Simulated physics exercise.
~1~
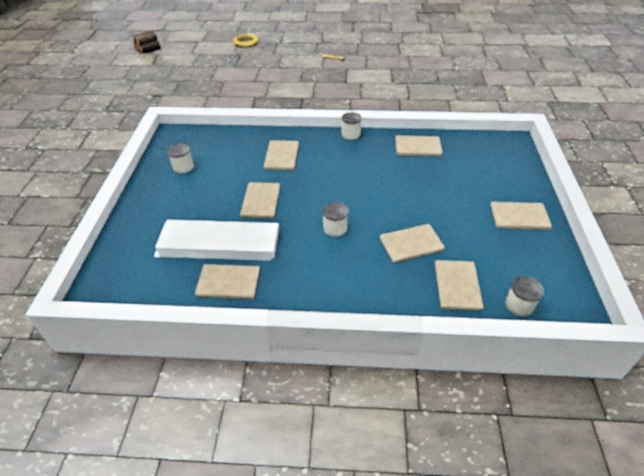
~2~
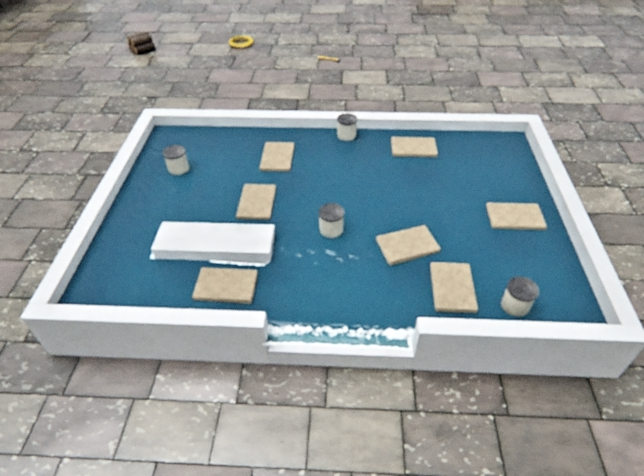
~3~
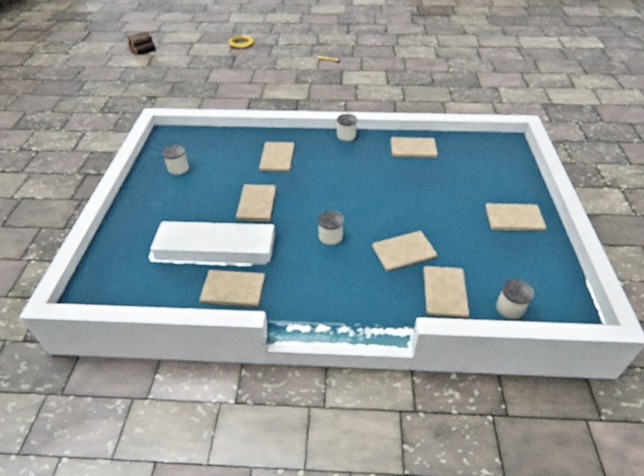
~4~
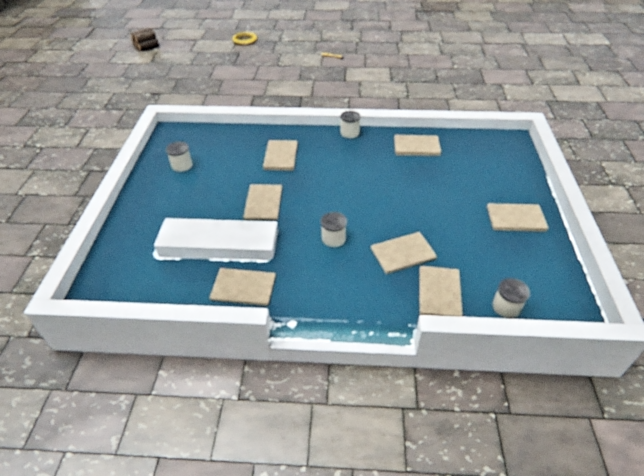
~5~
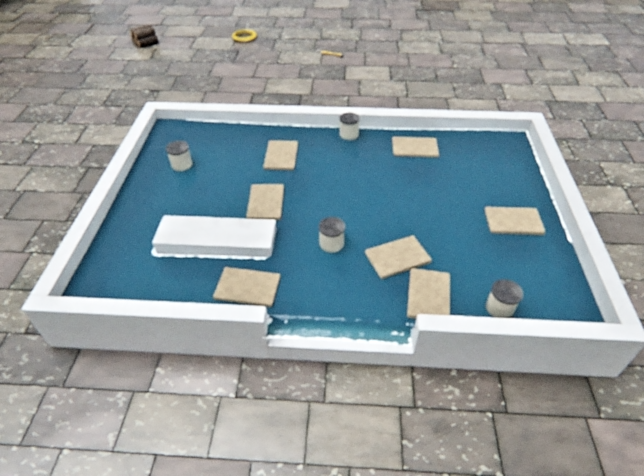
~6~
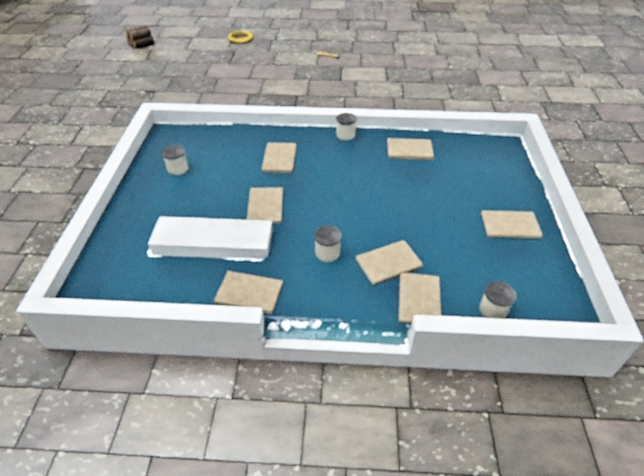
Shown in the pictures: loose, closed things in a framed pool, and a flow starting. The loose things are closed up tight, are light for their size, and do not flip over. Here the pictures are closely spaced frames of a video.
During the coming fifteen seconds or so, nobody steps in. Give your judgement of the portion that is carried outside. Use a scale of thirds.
On that scale, between one and two thirds.
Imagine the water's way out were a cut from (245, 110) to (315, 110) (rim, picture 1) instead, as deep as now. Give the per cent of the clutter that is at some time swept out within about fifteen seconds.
Roughly 40 in a hundred.
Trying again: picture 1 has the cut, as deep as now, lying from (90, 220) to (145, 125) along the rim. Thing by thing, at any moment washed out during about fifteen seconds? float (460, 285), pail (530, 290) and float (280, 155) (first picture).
One after the other: Left behind, kept in, washed out.
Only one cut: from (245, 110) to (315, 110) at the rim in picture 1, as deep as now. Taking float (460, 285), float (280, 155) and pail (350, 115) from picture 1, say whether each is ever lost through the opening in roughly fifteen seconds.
Lab log - 1: Retained; 2: Escaped; 3: Escaped.
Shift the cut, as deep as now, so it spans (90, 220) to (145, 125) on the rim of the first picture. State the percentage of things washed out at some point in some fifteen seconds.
I'd guess around 30 percent.
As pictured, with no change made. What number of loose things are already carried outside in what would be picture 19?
I make it 4.
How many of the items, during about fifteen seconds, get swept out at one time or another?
That adds up to 4.
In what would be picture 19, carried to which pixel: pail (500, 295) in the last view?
I'd look around (438, 301).
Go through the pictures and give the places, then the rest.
The first frame shows a pail at (335, 210), afloat; a float at (459, 283), afloat; 0 of 11 have shifted.
The second frame shows a pail at (331, 212), afloat; a float at (454, 285), afloat; 0 of 11 have shifted.
The third frame shows a pail at (331, 219), afloat, close to its start; a float at (446, 290) floats, close to its start; 4 of 11 have shifted.
The fourth frame shows a pail at (334, 221) floats, close to its start; a float at (440, 290) floats, close to its start; 5 of 11 have shifted.
The fifth frame shows a pail at (332, 226) floats, close to its start; a float at (429, 293) floats, close to its start; 7 of 11 have shifted.
The sixth frame shows a pail at (328, 235) floats, close to its start; a float at (420, 297), afloat, close to its start; 9 of 11 have shifted.
A moment on, 0 of 11 are out; 11 afloat.
Next, 4 of 11 are out; 7 afloat.
Later, 4 of 11 are out; 7 afloat.
In the end, 4 of 11 are out; 7 afloat.
